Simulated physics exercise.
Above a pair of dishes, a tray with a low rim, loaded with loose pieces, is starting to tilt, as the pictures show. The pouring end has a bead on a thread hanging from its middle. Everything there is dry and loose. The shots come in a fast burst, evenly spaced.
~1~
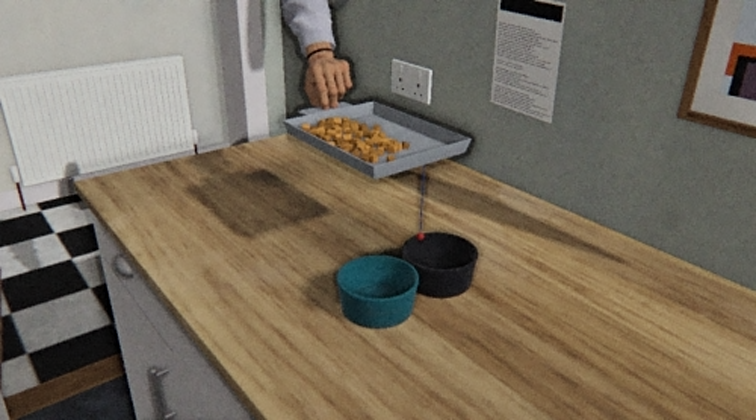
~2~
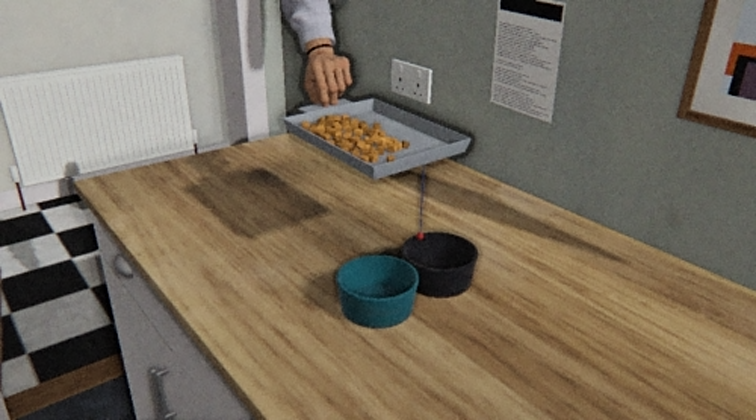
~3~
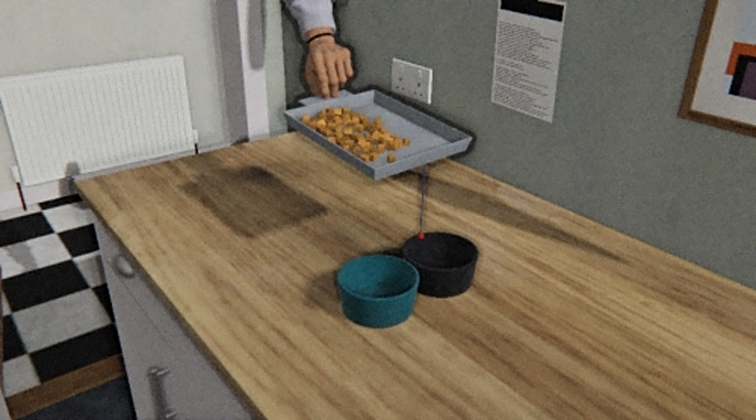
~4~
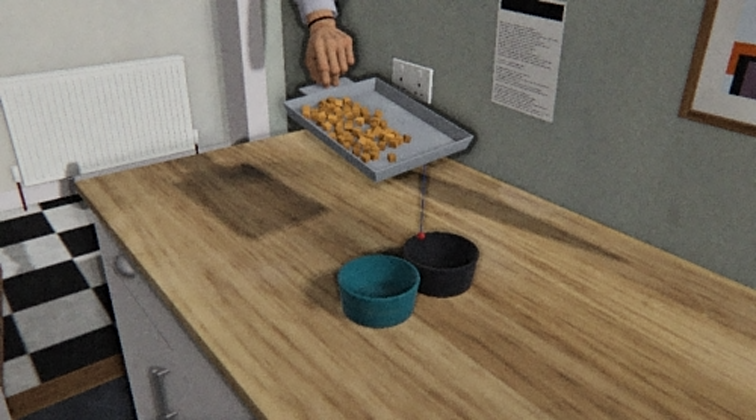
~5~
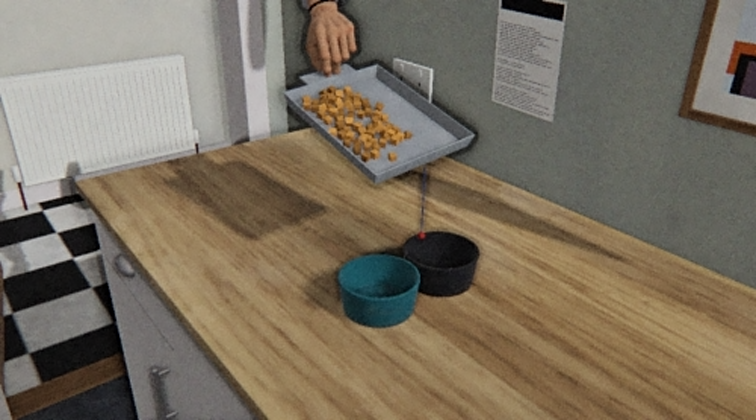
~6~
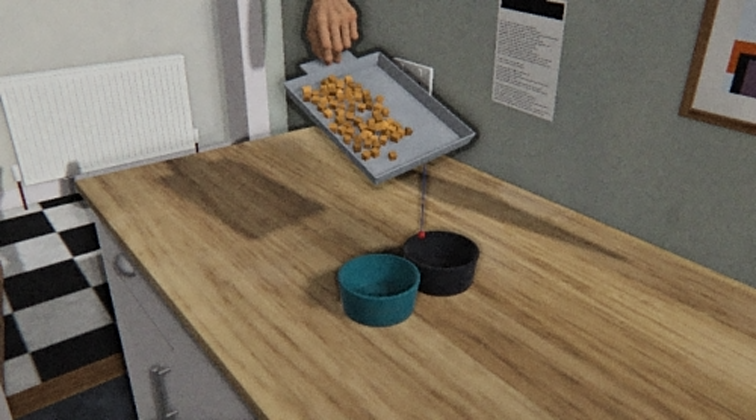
The clip opens with a hand holding a grey tray of croutons level above a wooden counter, where a teal dish and a black dish sit. The hand then lifts the tray's far end, gradually at first, then more steeply, while the near edge dips slightly lower at its left corner and the croutons stay bunched on the tray.
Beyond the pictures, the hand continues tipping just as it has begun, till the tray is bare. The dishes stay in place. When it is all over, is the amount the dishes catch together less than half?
Mostly caught.
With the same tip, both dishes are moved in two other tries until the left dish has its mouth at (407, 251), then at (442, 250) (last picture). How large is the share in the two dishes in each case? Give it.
About 20 per cent, then about 20 per cent.
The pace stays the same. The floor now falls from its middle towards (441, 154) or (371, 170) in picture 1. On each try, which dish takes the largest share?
1: The dish to the right. 2: The dish to the left.
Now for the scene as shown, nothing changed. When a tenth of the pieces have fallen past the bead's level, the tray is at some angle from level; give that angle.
115° or so.
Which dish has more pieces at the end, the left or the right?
It turns out to be the left-positioned one.
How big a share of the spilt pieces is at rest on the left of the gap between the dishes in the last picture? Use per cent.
It amounts to some 20 percent.
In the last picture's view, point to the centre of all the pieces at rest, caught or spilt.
Near pixel (387, 301).
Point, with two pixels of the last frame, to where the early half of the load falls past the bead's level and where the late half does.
The leading part at (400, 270), the rest of it at (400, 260).
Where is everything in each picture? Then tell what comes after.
The first picture shows corners of the pouring end at (375, 164) and (466, 139), level; middle of the load at (349, 137), croutons; left dish at (403, 307); right dish at (465, 278); bead on its thread at (420, 236).
The second picture shows corners of the pouring end at (375, 165) and (466, 138), level; middle of the load at (349, 135).
The third picture shows corners of the pouring end at (376, 166) and (467, 137), tipped barely, lowest at the left corner; middle of the load at (349, 131).
The fourth picture shows corners of the pouring end at (376, 169) and (468, 136), tipped a little, lowest at the left corner; middle of the load at (350, 124).
The fifth picture shows corners of the pouring end at (377, 172) and (469, 134), tipped clearly, lowest at the left corner; middle of the load at (351, 118).
The sixth picture shows corners of the pouring end at (377, 174) and (470, 133), tipped clearly, lowest at the left corner; middle of the load at (351, 111); left dish at (404, 306); right dish at (467, 277).
Soon, tray tipped steeply; all on the tray.
A while on, tray tipped past a quarter turn; most on the tray; a small part in the left dish; a small part in the right dish; a stray few outside both; a stray few in the air.
Towards the end, tray tipped past a quarter turn; about half in the left dish; a small part in the right dish; about a quarter outside both.
Finally, tray tipped past a quarter turn; about half in the left dish; a small part in the right dish; about a quarter outside both.
